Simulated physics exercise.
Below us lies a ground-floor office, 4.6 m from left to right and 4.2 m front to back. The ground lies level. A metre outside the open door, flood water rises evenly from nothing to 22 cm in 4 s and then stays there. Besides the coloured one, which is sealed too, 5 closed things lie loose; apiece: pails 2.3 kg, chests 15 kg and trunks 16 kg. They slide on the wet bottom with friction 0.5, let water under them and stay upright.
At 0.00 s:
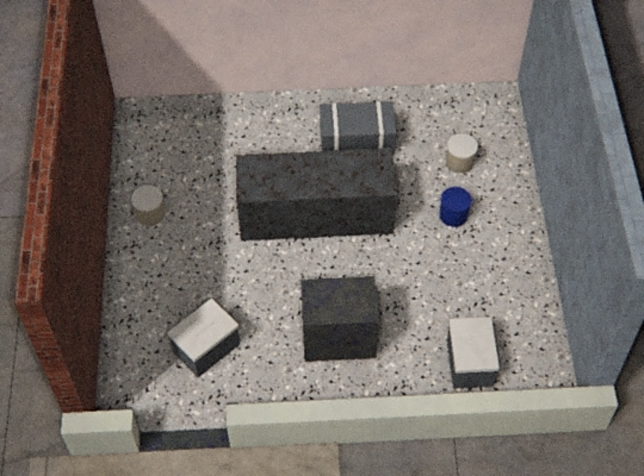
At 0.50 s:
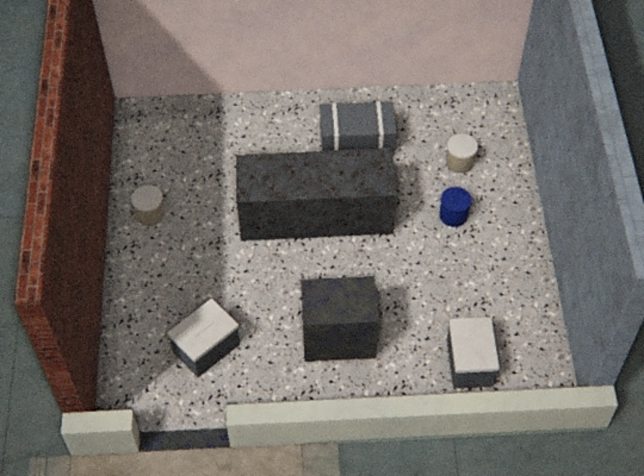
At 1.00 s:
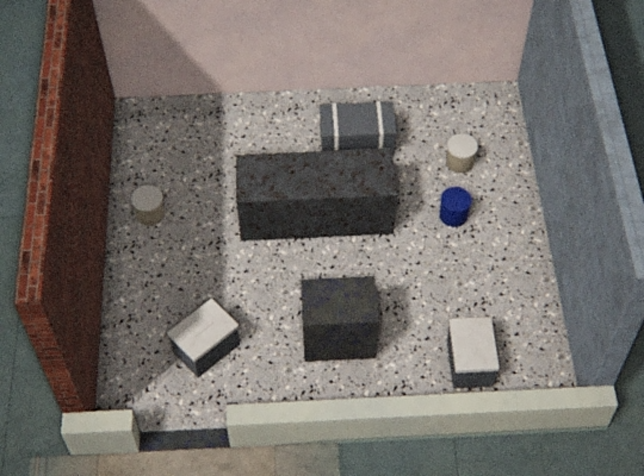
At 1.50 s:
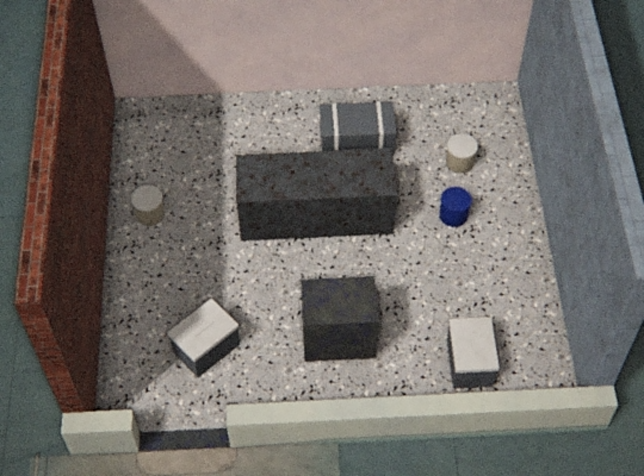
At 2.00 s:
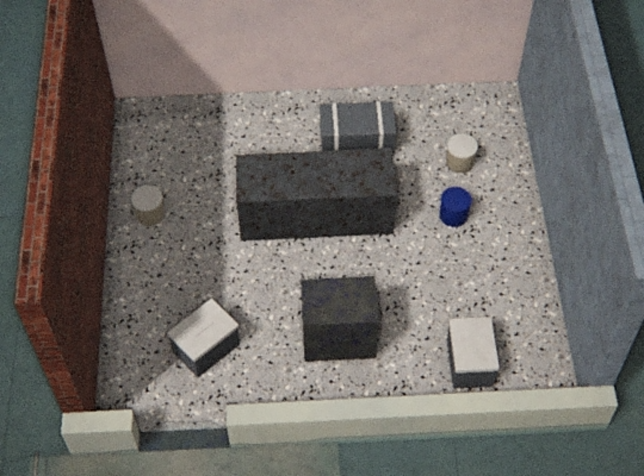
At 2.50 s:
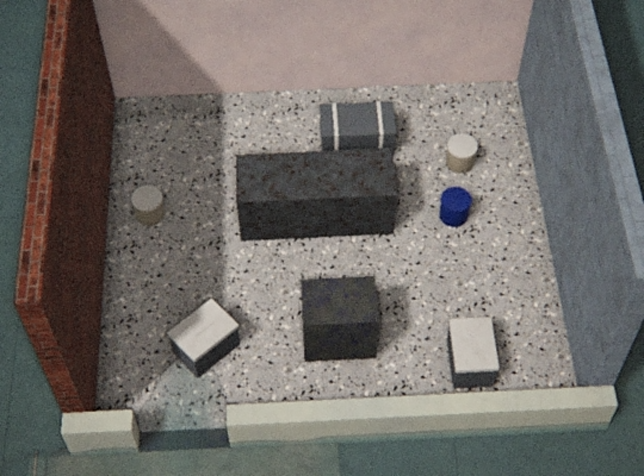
A walled room with a speckled floor, dark blocks, pale-topped boxes and a small blue pail stayed still while murky, greenish water spread over the ground outside and just crept in through the doorway.
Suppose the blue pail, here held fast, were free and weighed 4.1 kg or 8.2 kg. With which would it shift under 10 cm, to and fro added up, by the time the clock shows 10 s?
For it, the lower weight is enough.
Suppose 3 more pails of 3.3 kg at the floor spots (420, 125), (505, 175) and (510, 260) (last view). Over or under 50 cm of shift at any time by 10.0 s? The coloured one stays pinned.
In turn: Short of it, less, less.
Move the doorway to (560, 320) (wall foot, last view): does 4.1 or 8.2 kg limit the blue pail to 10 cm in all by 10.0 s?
In that case the smaller load will do.
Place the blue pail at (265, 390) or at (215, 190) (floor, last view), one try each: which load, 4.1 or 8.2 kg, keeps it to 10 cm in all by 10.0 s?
In turn: Either load holds; neither holds.
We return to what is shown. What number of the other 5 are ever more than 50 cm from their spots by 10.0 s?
2 of them.
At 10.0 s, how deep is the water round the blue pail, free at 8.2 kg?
About 2 cm.
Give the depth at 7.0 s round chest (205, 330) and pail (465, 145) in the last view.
About 5 and 0 cm.
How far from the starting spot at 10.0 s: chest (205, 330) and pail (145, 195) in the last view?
In turn: 300 cm, 400 cm.
After 3.5 s the blue pail would be 0 cm from its start with 4.1 kg and 0 cm from its start with 8.2 kg; 0 cm of water round it then.
After 4.5 s the blue pail would be 0 cm from its start with 4.1 kg and 0 cm from its start with 8.2 kg; 0 cm of water round it then.
After 7.0 s the blue pail would be 0 cm from its start with 4.1 kg and 0 cm from its start with 8.2 kg; 2 cm of water round it then.
After 10.0 s the blue pail would be 0 cm from its start with 4.1 kg and 0 cm from its start with 8.2 kg; 2 cm of water round it then.
